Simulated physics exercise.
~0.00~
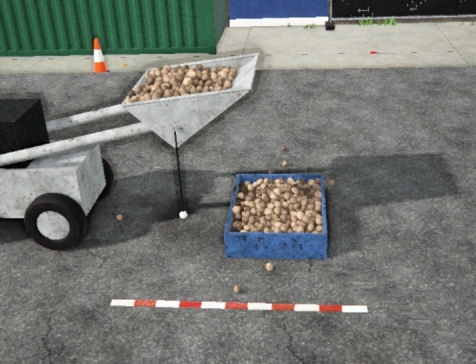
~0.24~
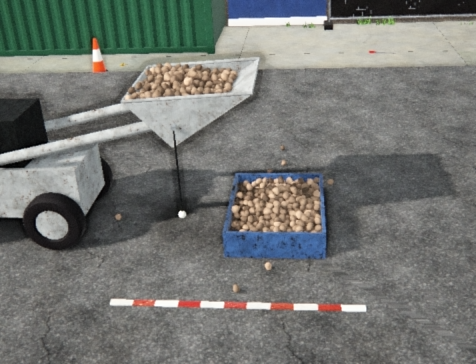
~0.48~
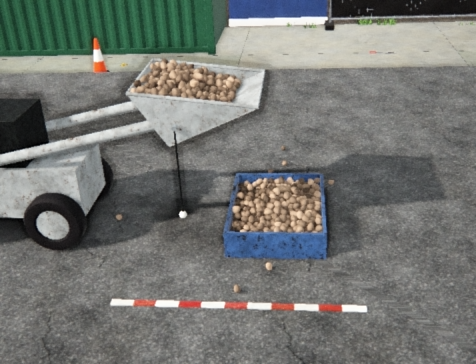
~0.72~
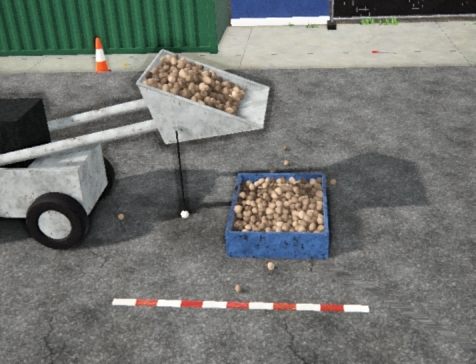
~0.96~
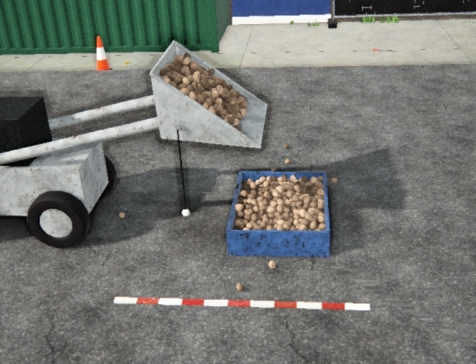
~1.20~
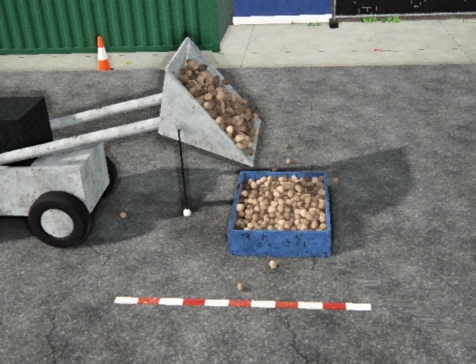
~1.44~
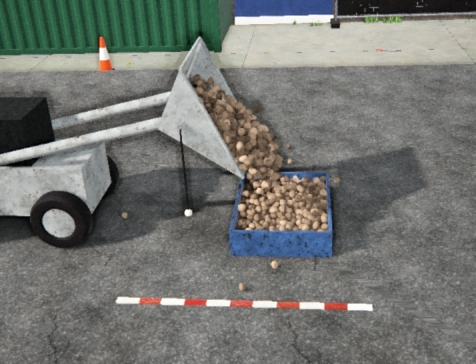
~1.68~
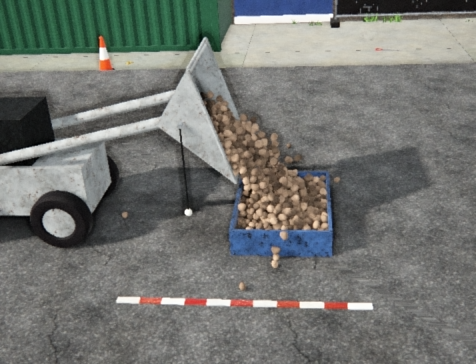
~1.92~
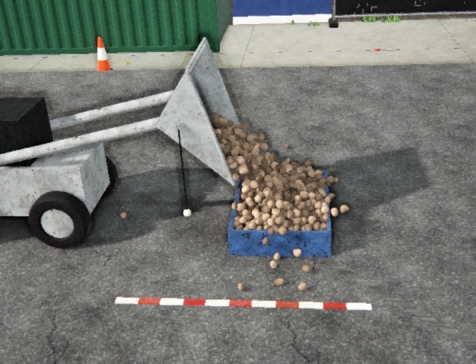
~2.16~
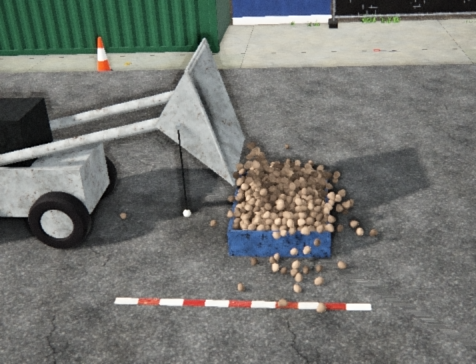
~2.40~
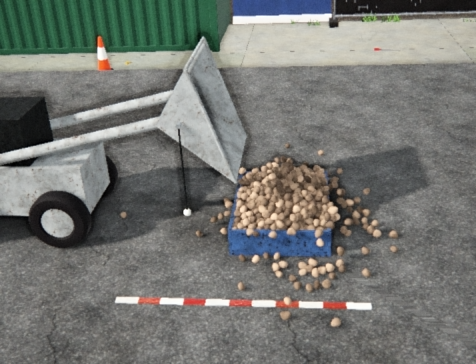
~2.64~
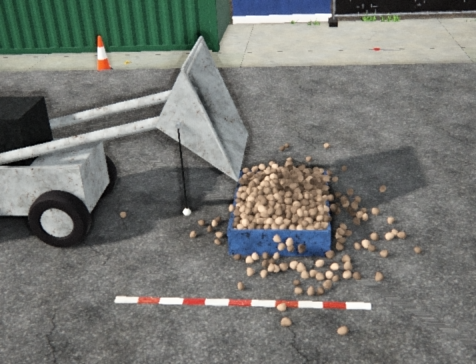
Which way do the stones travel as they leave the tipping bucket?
The stones move to the right as they pour down out of the bucket toward the blue bin.
